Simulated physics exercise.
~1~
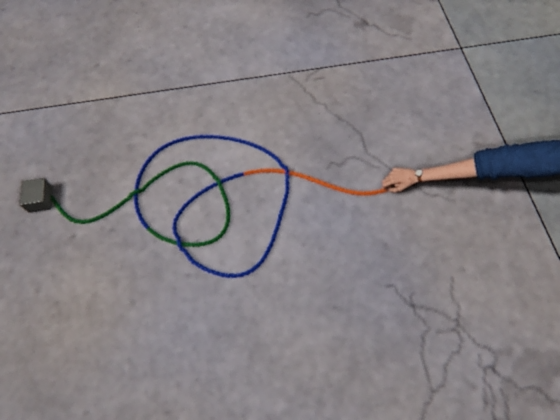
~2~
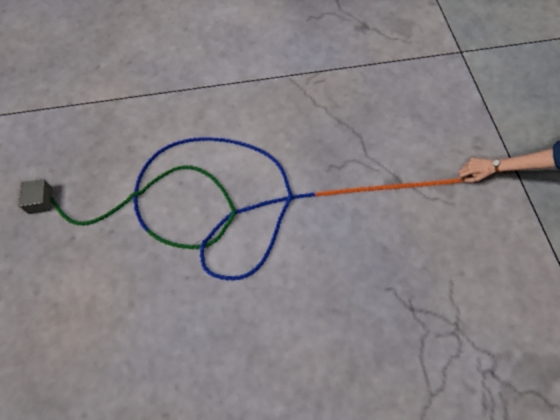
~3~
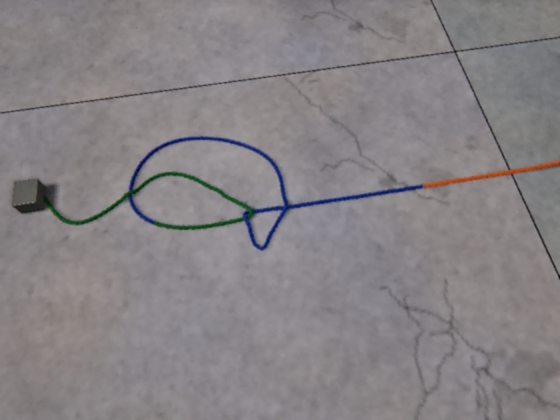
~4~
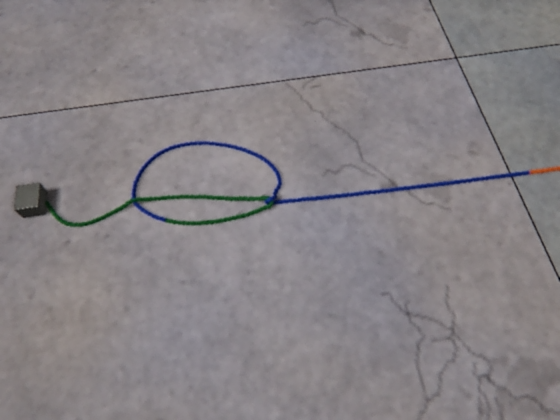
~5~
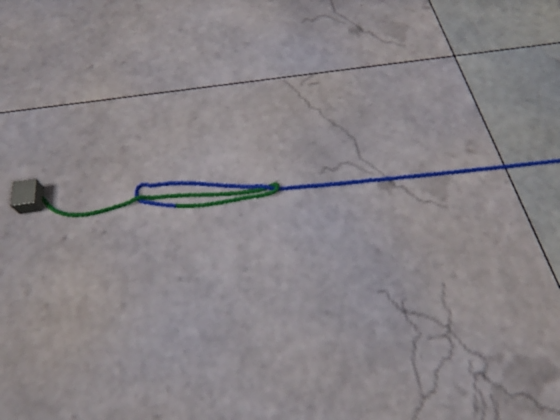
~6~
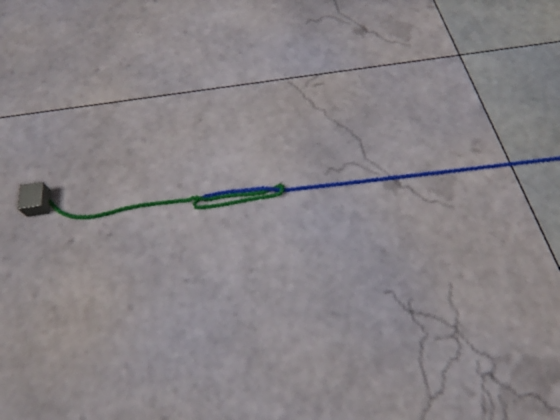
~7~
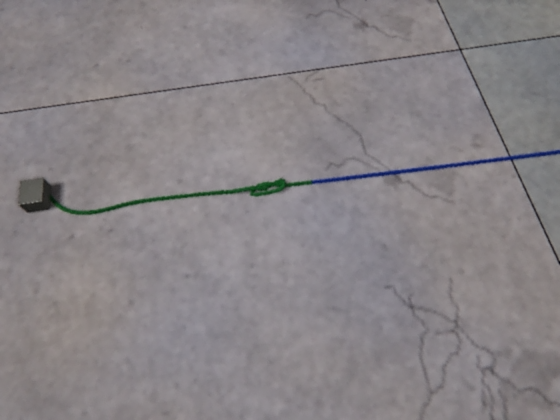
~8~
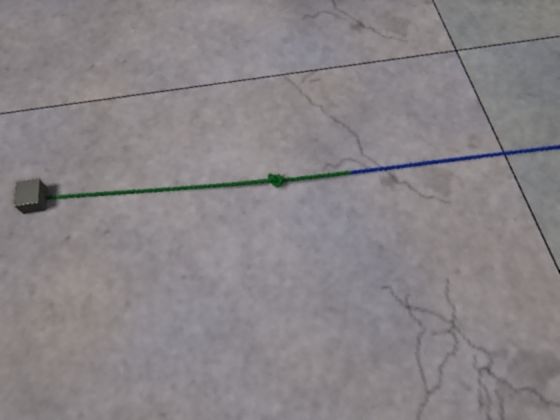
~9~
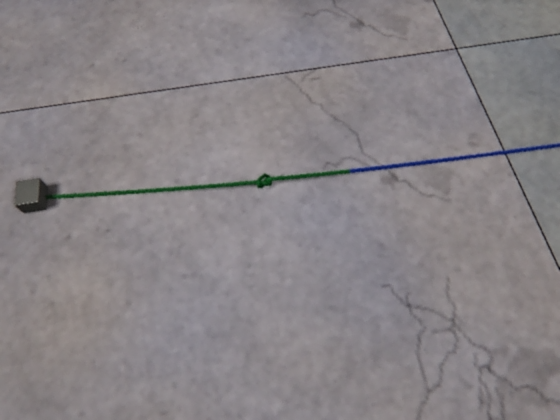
At the start, a rope coloured green, blue and orange lies in overlapping loops on a cracked grey floor, its left end fixed to a small grey block while a hand in a blue sleeve grips the orange end. The hand pulls that end to the right and moves out of view, drawing the orange part after it. The lower loop shrinks away, then the large blue loop flattens into a narrow, stretched shape. The remaining loops close into a small green tangle as the slack straightens. Finally the rope stretches nearly straight from the block, with a tight green knot left in it.
